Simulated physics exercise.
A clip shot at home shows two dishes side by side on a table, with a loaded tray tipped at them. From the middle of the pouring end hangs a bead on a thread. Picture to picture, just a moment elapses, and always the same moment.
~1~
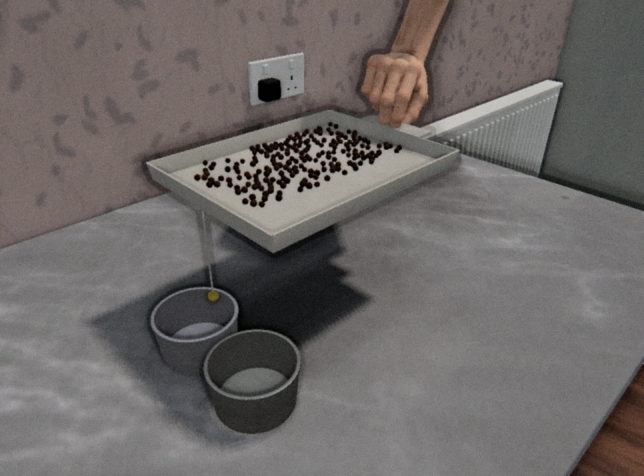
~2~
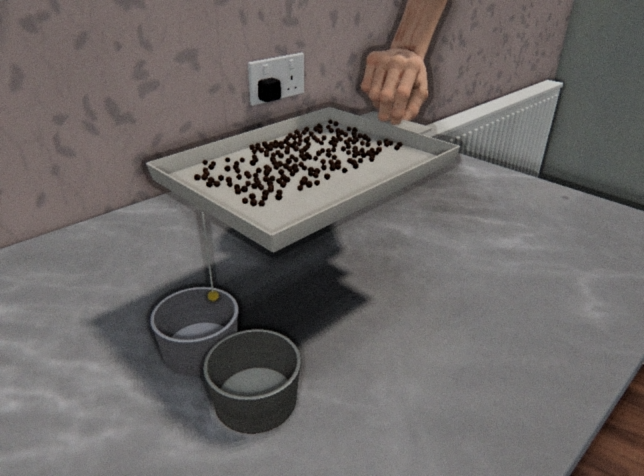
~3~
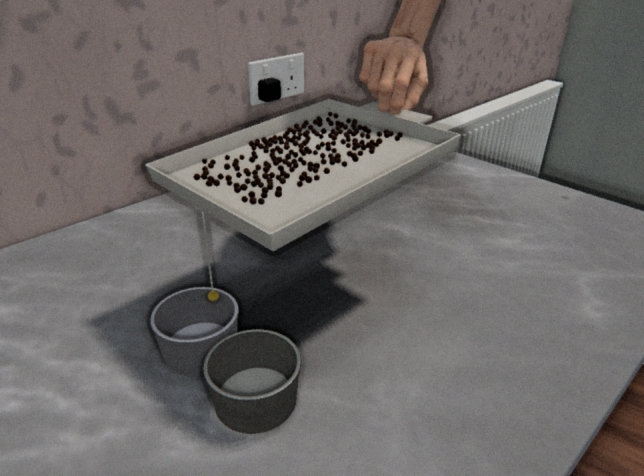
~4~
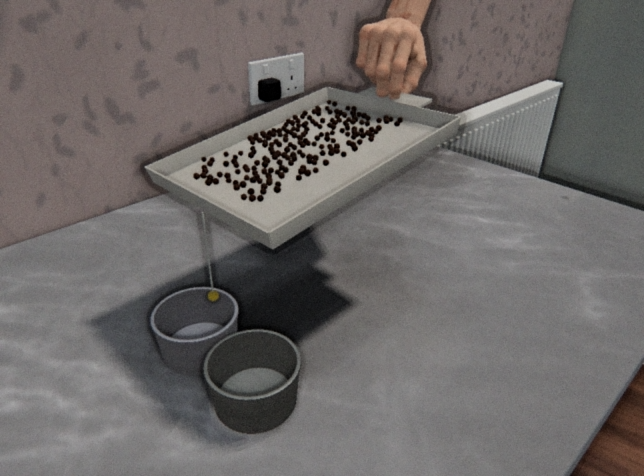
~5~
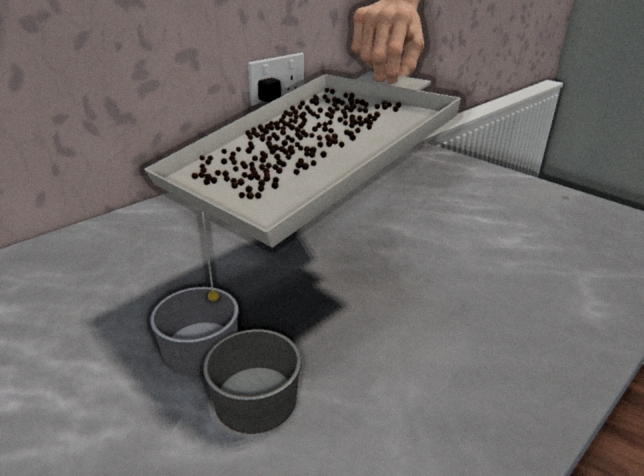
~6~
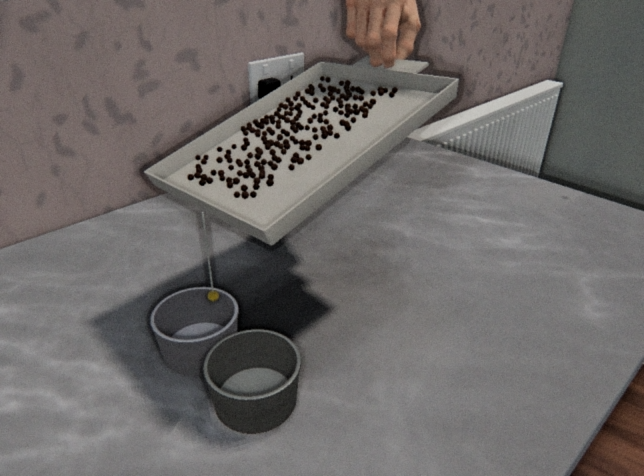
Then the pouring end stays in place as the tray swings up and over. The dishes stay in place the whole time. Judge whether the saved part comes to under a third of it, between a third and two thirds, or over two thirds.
Lowest range.
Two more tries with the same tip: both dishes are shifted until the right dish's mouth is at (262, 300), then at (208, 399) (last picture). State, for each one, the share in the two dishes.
Trial 1 near 0 percent, trial 2 near 0 percent.
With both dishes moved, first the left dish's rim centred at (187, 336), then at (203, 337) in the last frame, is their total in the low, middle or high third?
Below one third; under a third.
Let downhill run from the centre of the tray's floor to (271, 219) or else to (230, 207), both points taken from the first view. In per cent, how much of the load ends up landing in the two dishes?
First case about 80 percent; second case about 50 percent.
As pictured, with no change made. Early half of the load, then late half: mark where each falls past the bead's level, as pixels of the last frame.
About (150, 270) to begin with, then about (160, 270).
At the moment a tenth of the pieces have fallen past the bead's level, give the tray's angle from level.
A tilt of roughly 70°.
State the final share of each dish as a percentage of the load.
About 10 % ends in the left dish and about 0 % in the right dish.
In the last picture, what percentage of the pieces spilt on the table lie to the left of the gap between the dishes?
Close to 100 %.
Shortly afterwards, tray tipped steeply; all but a few on the tray; only a few outside both; a little in the air.
Next, tray tipped right over; near two thirds on the tray; only a few in the left dish; near a quarter outside both; near a quarter in the air.
Some moments later, tray tipped past a quarter turn; a little in the left dish; the bulk outside both.
In the end, tray tipped past a quarter turn; none at all in the right dish; a little in the left dish; the bulk outside both.
